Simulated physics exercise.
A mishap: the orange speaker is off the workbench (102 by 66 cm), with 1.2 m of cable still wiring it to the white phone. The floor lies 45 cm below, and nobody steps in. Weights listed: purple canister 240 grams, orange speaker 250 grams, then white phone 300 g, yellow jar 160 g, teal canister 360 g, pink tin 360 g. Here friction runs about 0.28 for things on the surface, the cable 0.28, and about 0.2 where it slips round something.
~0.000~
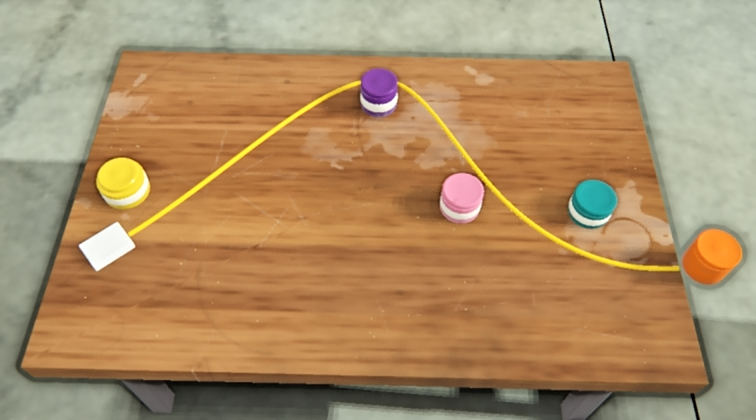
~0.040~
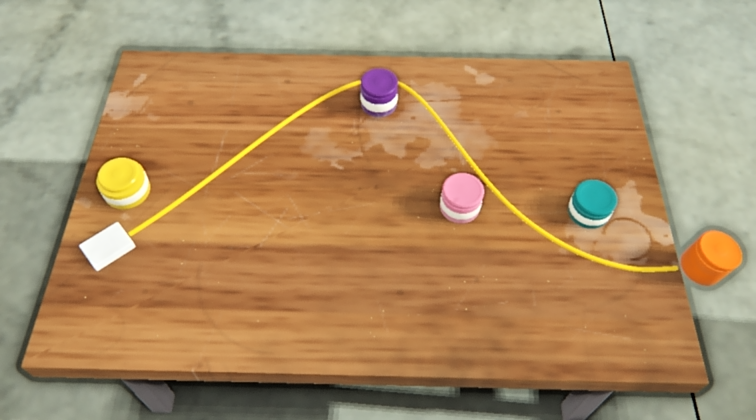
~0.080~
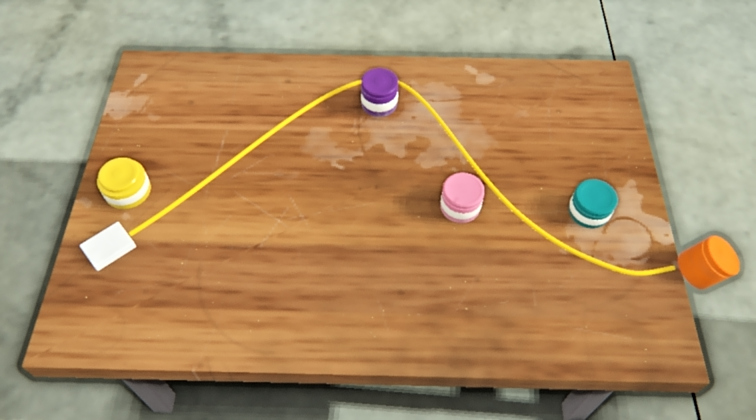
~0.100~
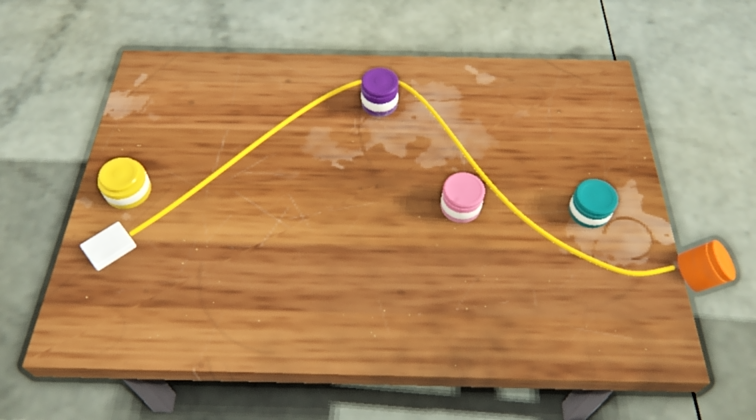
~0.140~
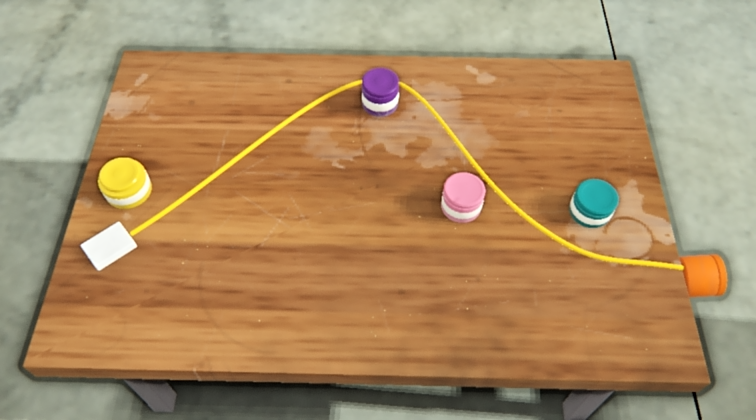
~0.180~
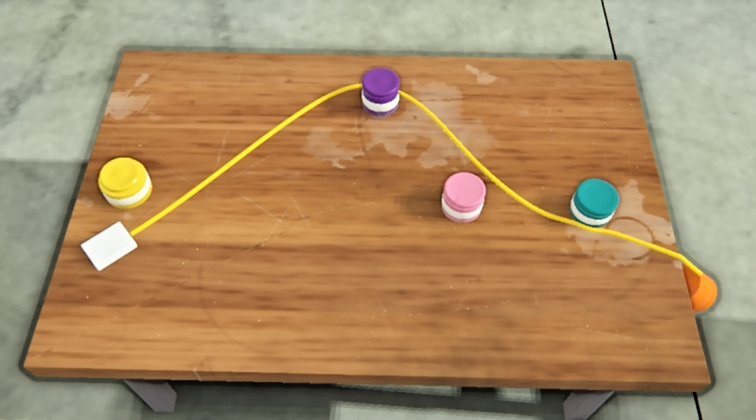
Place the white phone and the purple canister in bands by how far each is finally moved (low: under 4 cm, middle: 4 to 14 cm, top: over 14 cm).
White phone: Middle; purple canister: Top.
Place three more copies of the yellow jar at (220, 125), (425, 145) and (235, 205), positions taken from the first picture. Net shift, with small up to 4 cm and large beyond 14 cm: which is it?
In turn, the three show only a little movement, a medium amount of movement and only a little movement.
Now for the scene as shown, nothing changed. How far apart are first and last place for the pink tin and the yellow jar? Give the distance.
The pink tin ends up 0 cm from where it began, and the yellow jar 0 cm.
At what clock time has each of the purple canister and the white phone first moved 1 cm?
On the clock, purple canister 0.24 s and white phone 0.28 s.
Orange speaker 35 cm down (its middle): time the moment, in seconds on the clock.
At 0.46 s.
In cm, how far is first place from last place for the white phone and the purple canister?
White phone ~ 8 cm, purple canister ~ 35 cm.
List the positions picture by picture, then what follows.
Shows, white phone (106, 244); purple canister (379, 81); cable runs through (609, 262) (411, 92) (302, 111) (193, 191), in the first frame.
Shows, orange speaker (719, 249); cable runs through (608, 263) (411, 92) (193, 191), in the second frame.
Shows, orange speaker (708, 263); cable runs through (607, 266) (412, 91) (194, 191), in the third frame.
Shows, orange speaker (706, 266); cable runs through (607, 266) (412, 91) (194, 191), in the fourth frame.
Shows, orange speaker (700, 276); cable runs through (612, 260) (413, 92) (194, 191), in the fifth frame.
Shows, white phone (108, 243); purple canister (381, 81); cable runs through (642, 243) (500, 185) (415, 102) (304, 110) (195, 191), in the sixth frame.
After 0.4 s, the cable's tail end at (152, 224); purple canister 14 cm off its start, white phone 4 cm off its start, orange speaker over the edge.
After 0.7 s, the cable's tail end at (179, 222); purple canister 31 cm off its start, white phone 8 cm off its start, orange speaker over the edge.
After 0.9 s, the cable's tail end at (179, 222); purple canister 34 cm off its start at (393, 240), white phone 8 cm off its start at (154, 225), orange speaker over the edge.
After 1.2 s, the cable's tail end at (179, 222); purple canister 34 cm off its start, white phone 8 cm off its start, orange speaker over the edge.
After 2.4 s, the cable's tail end at (179, 222); purple canister 34 cm off its start at (393, 240), white phone 8 cm off its start at (154, 225), orange speaker over the edge.
